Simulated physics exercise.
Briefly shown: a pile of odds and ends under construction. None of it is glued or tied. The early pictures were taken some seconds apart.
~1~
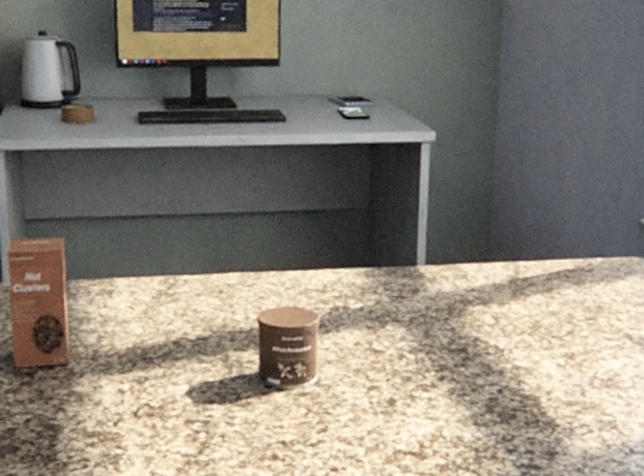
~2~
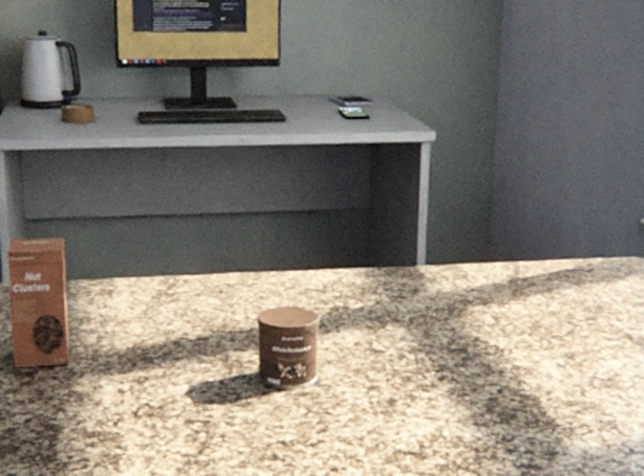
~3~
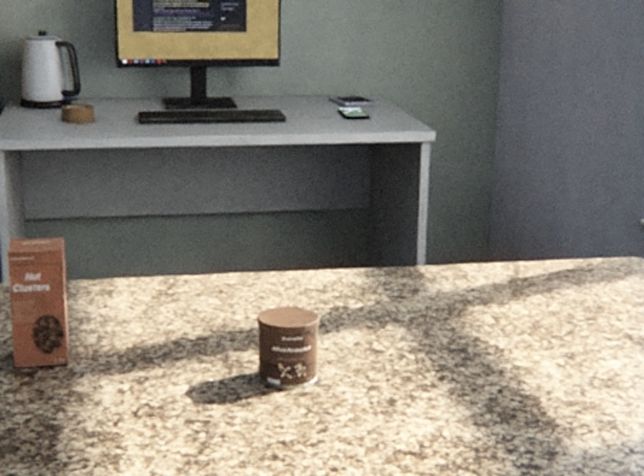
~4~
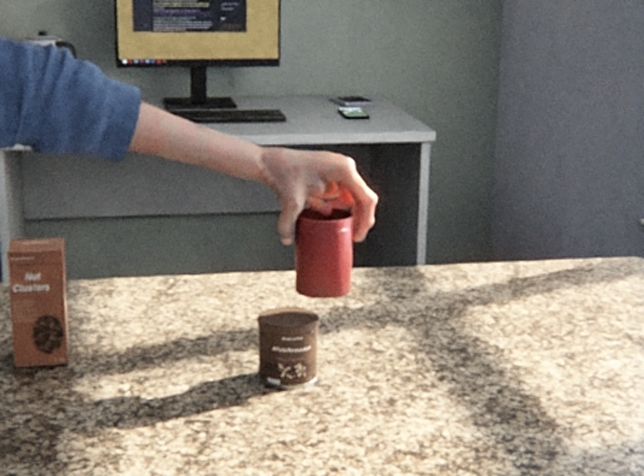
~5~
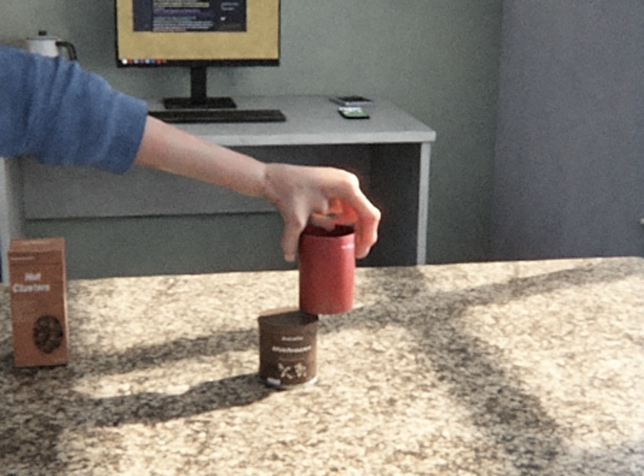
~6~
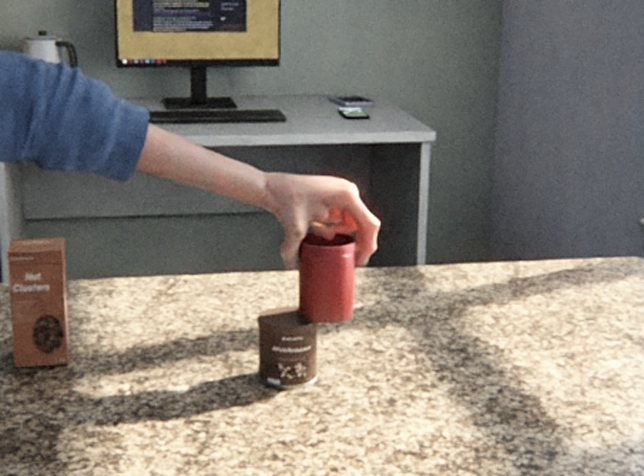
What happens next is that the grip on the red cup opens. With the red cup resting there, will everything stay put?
It doesn't stay intact.
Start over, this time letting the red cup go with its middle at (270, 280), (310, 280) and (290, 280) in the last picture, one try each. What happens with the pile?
Attempt one, the pile survives; attempt two, it survives; attempt three, it survives.
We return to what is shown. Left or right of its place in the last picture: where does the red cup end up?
It shifts to the viewer's right.
Then, 0.30 s on from there, red cup turned 41° from how it was put near (350, 291).
Then, 0.40 s on from there, red cup now fallen.
Then, 1.60 s on from there, nothing new.
In the end, fallen, red cup; the other 2 unmoved. At the end, from the last picture's camera, red cup near (385, 350). The pile loses its balance.
